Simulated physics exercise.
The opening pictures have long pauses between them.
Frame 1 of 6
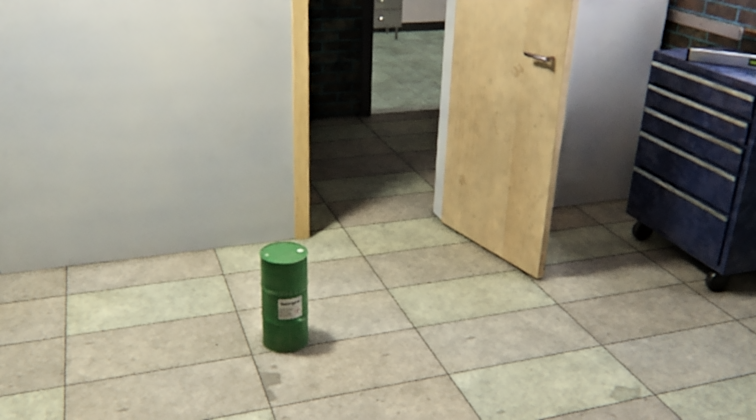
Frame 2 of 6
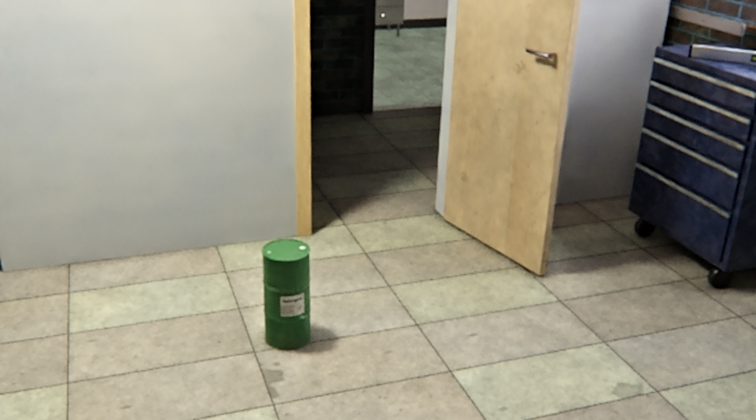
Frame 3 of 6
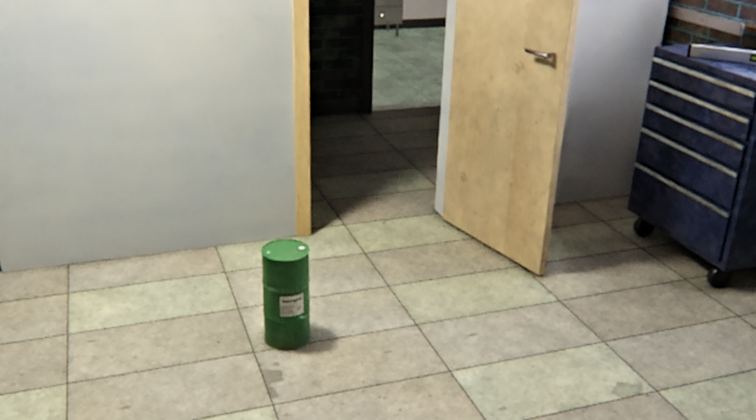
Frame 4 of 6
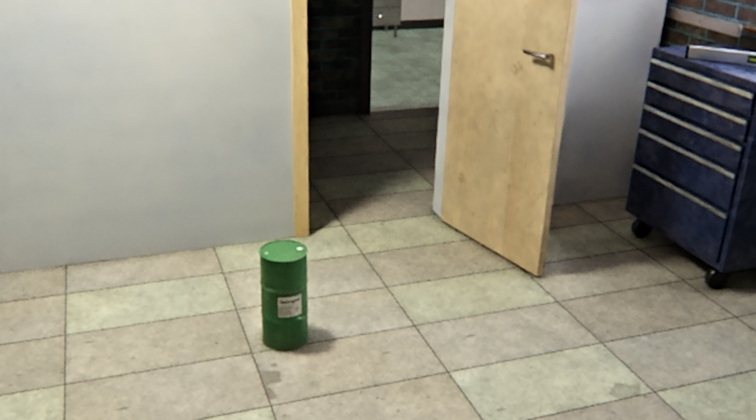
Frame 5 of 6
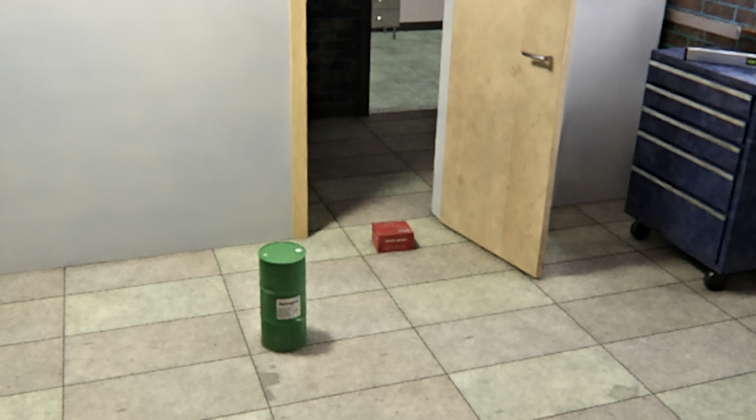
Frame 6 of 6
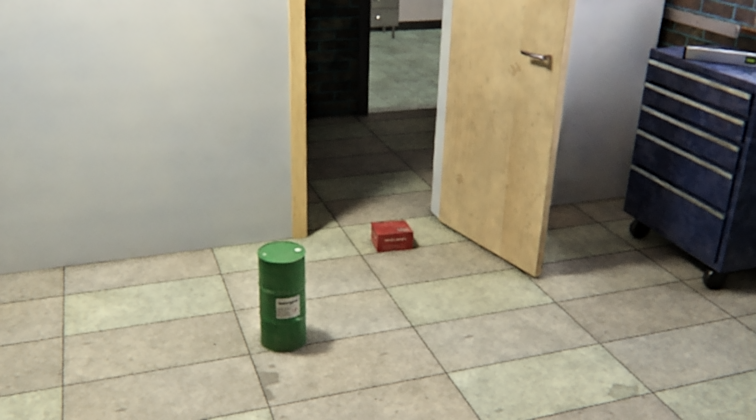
In a tiled room, a green canister stands still before a red box appears by the open door.
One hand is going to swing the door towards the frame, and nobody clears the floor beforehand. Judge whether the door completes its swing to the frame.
The door swings fully to.
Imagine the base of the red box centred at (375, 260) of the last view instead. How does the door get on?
Observation: Afterwards the door is stopped partway.
Then, 1.00 s on from there, door at 69°.
Then, 1.70 s on from there, door at 31°; red box shifted about its own width near (372, 231).
Then, 2.10 s on from there, door at 9°; red box shifted about its own width near (354, 222).
In the end, door at 0°; moved from the start, red box; green canister unmoved. At the end, from the last picture's camera, red box near (348, 215).
